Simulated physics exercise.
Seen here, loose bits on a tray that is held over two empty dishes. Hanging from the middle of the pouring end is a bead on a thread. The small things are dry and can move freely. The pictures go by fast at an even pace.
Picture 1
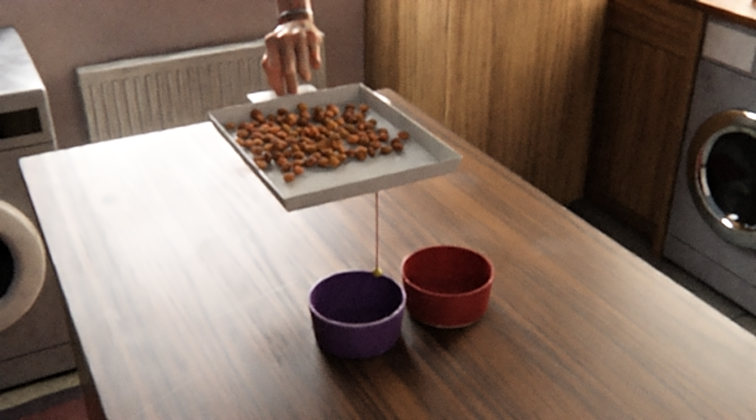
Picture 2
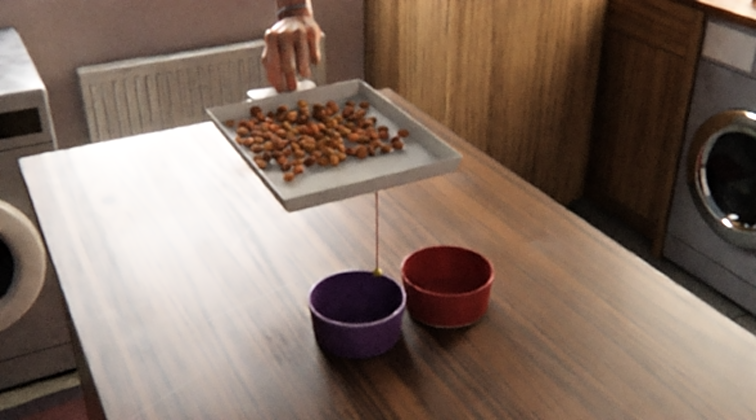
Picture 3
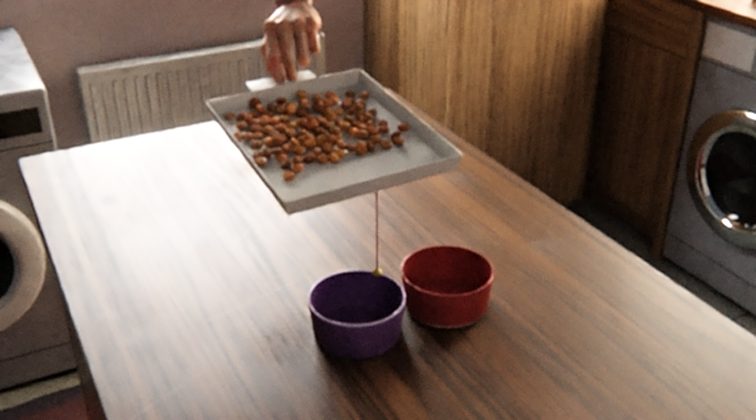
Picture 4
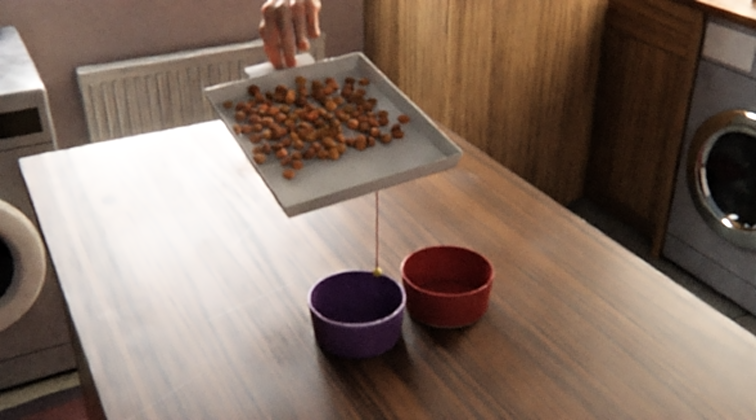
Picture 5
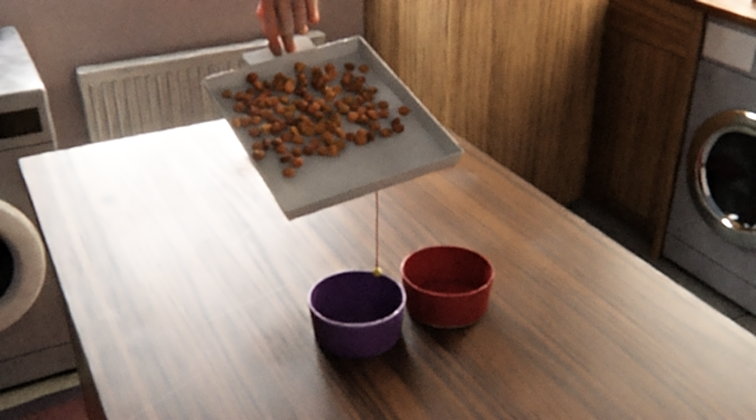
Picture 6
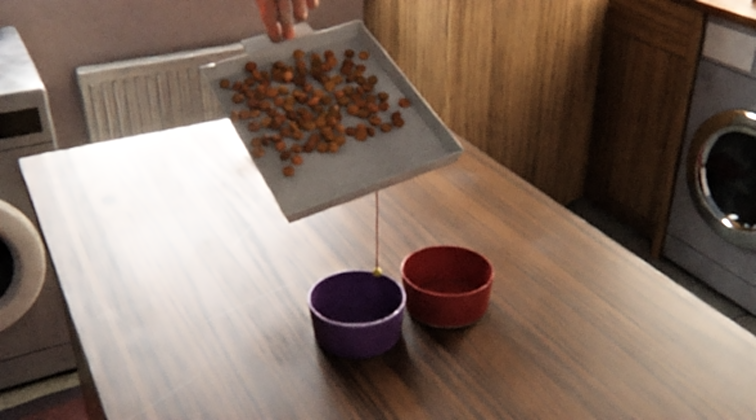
Tray of small brown pieces tilting gradually as a hand raises its far end above purple and red bowls on a wooden table.
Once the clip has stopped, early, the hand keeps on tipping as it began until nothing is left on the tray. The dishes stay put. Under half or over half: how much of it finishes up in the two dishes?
The dishes will fail to catch most of it.
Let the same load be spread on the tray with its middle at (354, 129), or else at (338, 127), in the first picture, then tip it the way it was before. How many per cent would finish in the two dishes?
First case: Some 30 %; second case: Some 30 %.
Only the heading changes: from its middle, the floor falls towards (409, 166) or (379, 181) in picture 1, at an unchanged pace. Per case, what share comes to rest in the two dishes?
Well, 90 percent for one and then 60 percent for the other.
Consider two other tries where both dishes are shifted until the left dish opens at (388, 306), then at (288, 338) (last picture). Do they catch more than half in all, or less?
The first try: The smaller part. The second: Most of it.
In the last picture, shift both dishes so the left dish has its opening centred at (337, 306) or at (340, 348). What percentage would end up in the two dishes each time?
Roughly 70 % and 30 %.
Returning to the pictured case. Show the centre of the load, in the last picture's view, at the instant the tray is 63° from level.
Look close to (316, 194) in the last picture.
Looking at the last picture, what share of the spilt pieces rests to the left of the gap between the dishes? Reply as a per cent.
Estimate: About 90 percent.
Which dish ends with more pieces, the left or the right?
Fuller side: Left of the pair.
Shortly afterwards, tray tipped steeply; the bulk on the tray; a little in the air.
Next, tray tipped past a quarter turn; a little on the tray; near a quarter in the left dish; near half outside both; a little in the air.
Some moments later, tray tipped past a quarter turn; near a third in the left dish; near two thirds outside both.
In the end, tray tipped past a quarter turn; near a third in the left dish; none at all in the right dish; near two thirds outside both.
